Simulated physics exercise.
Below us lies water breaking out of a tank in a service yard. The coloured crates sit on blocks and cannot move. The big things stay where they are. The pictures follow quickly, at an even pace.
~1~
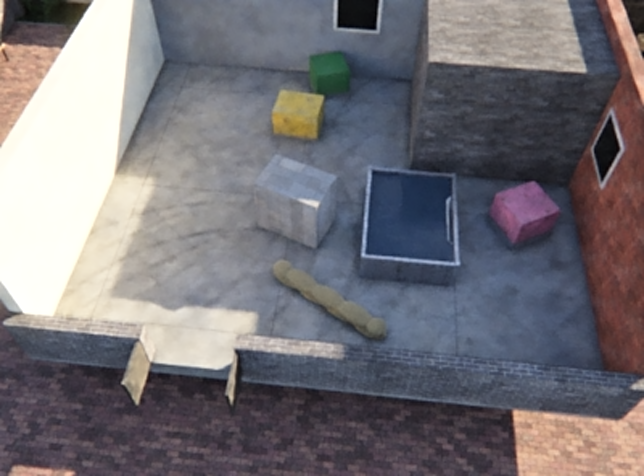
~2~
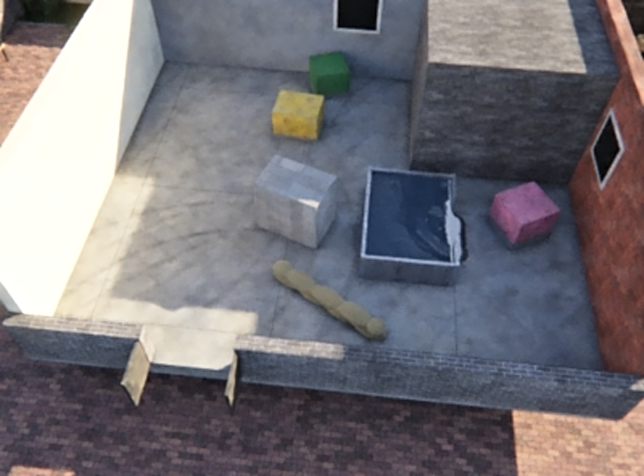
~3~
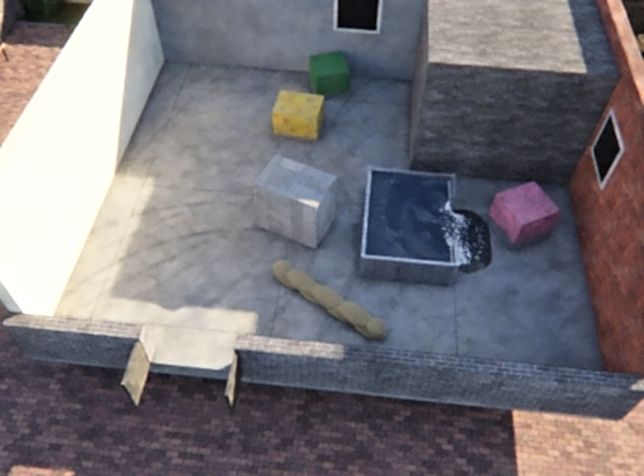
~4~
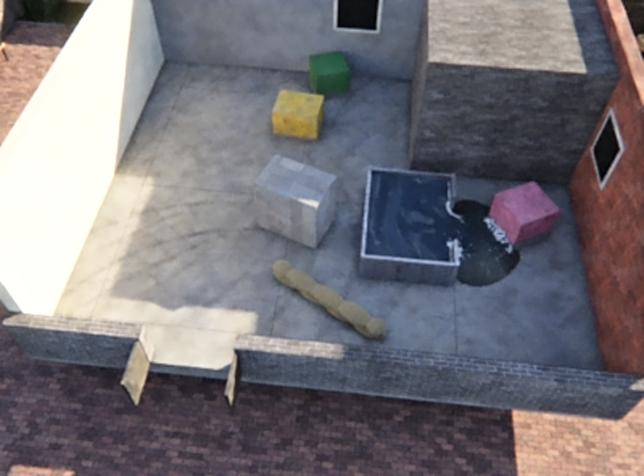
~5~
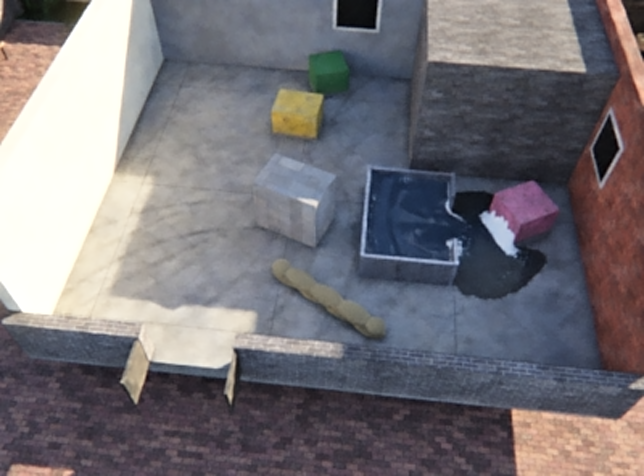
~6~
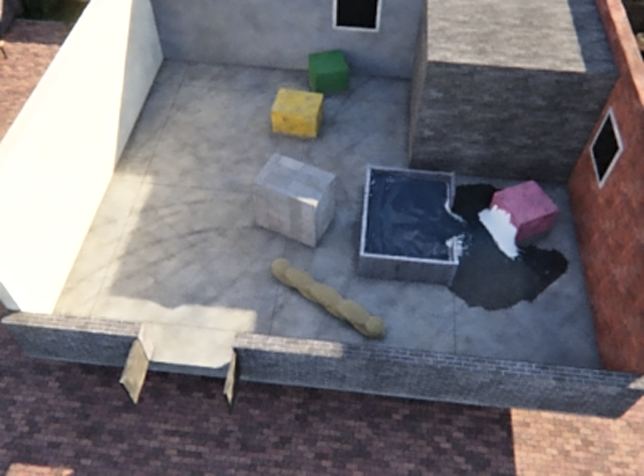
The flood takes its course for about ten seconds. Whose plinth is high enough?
The green crate keeps dry; the yellow crate keeps dry; the pink crate is soaked.
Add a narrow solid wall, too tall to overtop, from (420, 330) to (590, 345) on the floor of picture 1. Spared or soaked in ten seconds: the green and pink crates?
One by one: Green remains dry, pink is soaked.
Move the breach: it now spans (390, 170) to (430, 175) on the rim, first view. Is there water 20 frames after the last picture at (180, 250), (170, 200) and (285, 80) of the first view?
In that order: Dry, not flooded, wet.
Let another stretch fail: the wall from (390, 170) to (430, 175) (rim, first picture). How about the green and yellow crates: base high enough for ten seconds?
Then: Green crate is wetted; yellow crate ends up wet.
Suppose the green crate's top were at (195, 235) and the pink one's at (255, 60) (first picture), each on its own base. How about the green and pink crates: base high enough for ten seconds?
The green one escapes it, the pink one remains dry.
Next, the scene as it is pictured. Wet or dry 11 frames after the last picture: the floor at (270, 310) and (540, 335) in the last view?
As listed: Dry, wet.
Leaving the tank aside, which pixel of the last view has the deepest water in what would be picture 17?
Roughly at (599, 394).
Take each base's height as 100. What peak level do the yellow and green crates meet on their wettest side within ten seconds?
In turn 30 and 0 per cent.
A moment on, water covers 10 % of the floor; the green crate not reached, the yellow crate not reached, the pink crate water round its plinth.
Next, water covers 15 % of the floor; the green crate not reached, the yellow crate not reached, the pink crate water round its plinth.
Then, water covers 25 % of the floor; the green crate not reached, the yellow crate not reached, the pink crate water round its plinth.
Later, water covers 40 % of the floor; the green crate not reached, the yellow crate water round its plinth, the pink crate water round its plinth.
In the end, water covers 60 % of the floor; the green crate stayed above the water, the yellow crate stayed above the water, the pink crate was topped.
